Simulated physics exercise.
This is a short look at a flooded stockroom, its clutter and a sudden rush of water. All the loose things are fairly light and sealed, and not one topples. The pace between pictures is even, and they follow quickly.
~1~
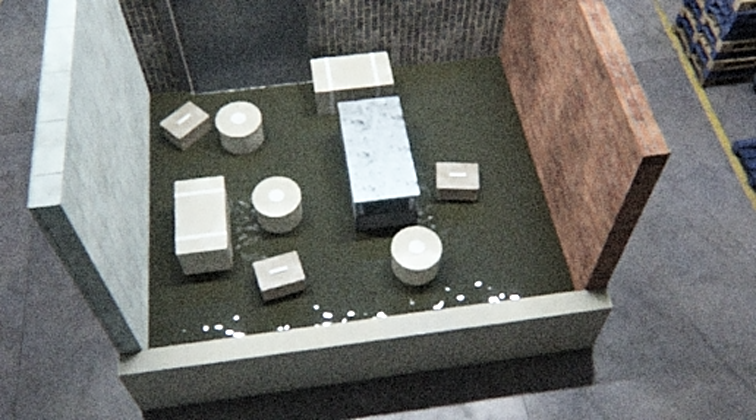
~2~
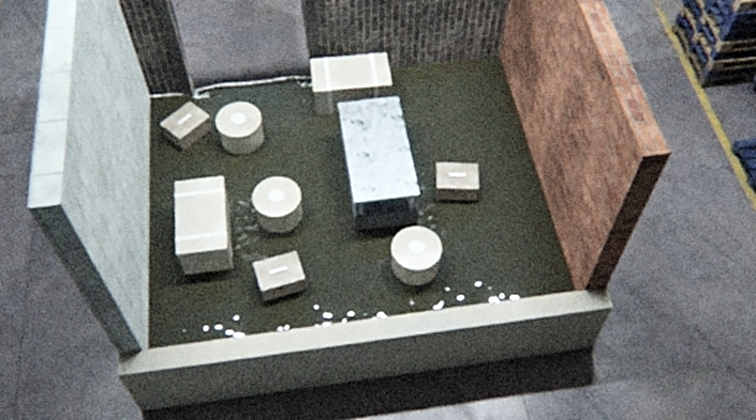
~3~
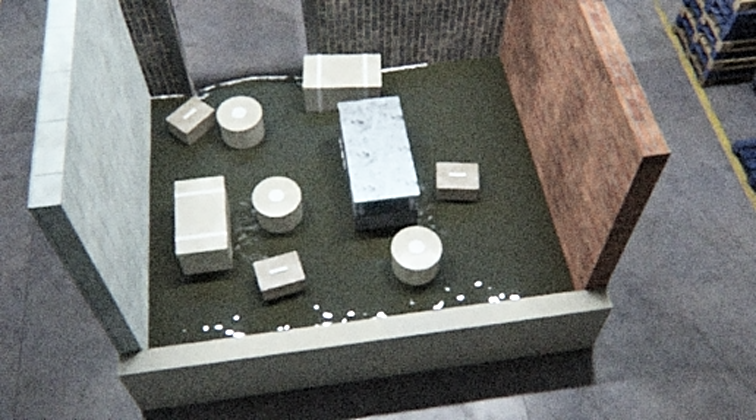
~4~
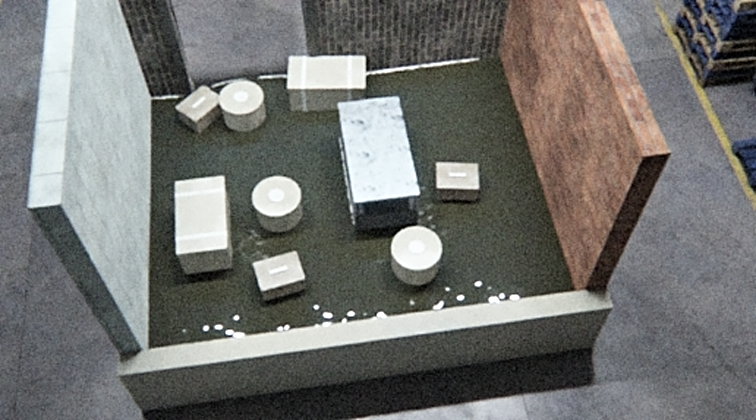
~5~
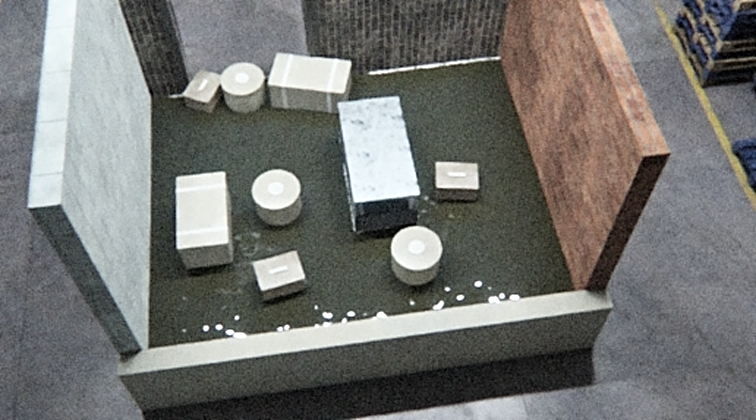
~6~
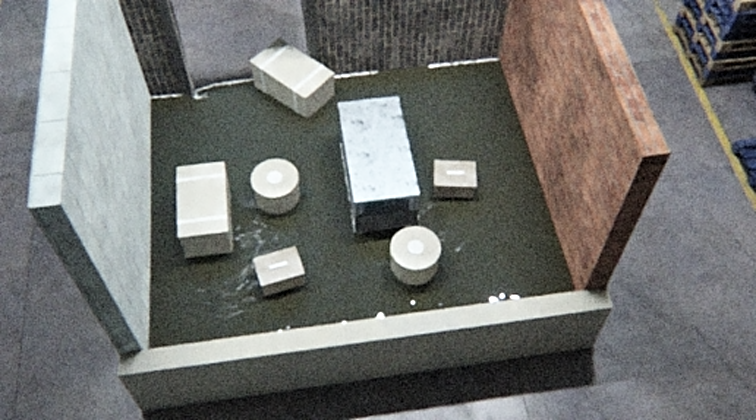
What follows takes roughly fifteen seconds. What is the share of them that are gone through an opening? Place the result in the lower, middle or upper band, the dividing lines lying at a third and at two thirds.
Upper band.
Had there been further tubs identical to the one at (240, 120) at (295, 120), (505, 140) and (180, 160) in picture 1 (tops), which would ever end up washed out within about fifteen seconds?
Going one by one, I'd say it leaves, then it doesn't leave, then it leaves.
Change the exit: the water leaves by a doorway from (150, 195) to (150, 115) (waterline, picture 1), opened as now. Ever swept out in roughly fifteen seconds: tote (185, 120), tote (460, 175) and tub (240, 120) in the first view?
Item one: Leaves; item two: Remains; item three: Leaves.
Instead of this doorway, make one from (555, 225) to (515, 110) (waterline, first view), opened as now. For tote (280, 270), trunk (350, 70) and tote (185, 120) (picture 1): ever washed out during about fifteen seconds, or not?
Outcome by item: Exited / exited / retained.
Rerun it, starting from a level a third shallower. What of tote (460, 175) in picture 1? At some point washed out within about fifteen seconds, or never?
It does not get out.
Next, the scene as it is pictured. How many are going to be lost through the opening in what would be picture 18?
I make it 4.
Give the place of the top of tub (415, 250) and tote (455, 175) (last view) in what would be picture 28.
Estimate - first: (249, 156), second: (421, 143).
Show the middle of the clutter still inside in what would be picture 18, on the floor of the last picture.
I'd put it roughly at (300, 192).
A moment on, 3 of 8 are out; 5 afloat.
Next, 4 of 8 are out; 4 afloat.
Later, 6 of 8 are out; 2 afloat.
In the end, 7 of 8 are out; 1 afloat.
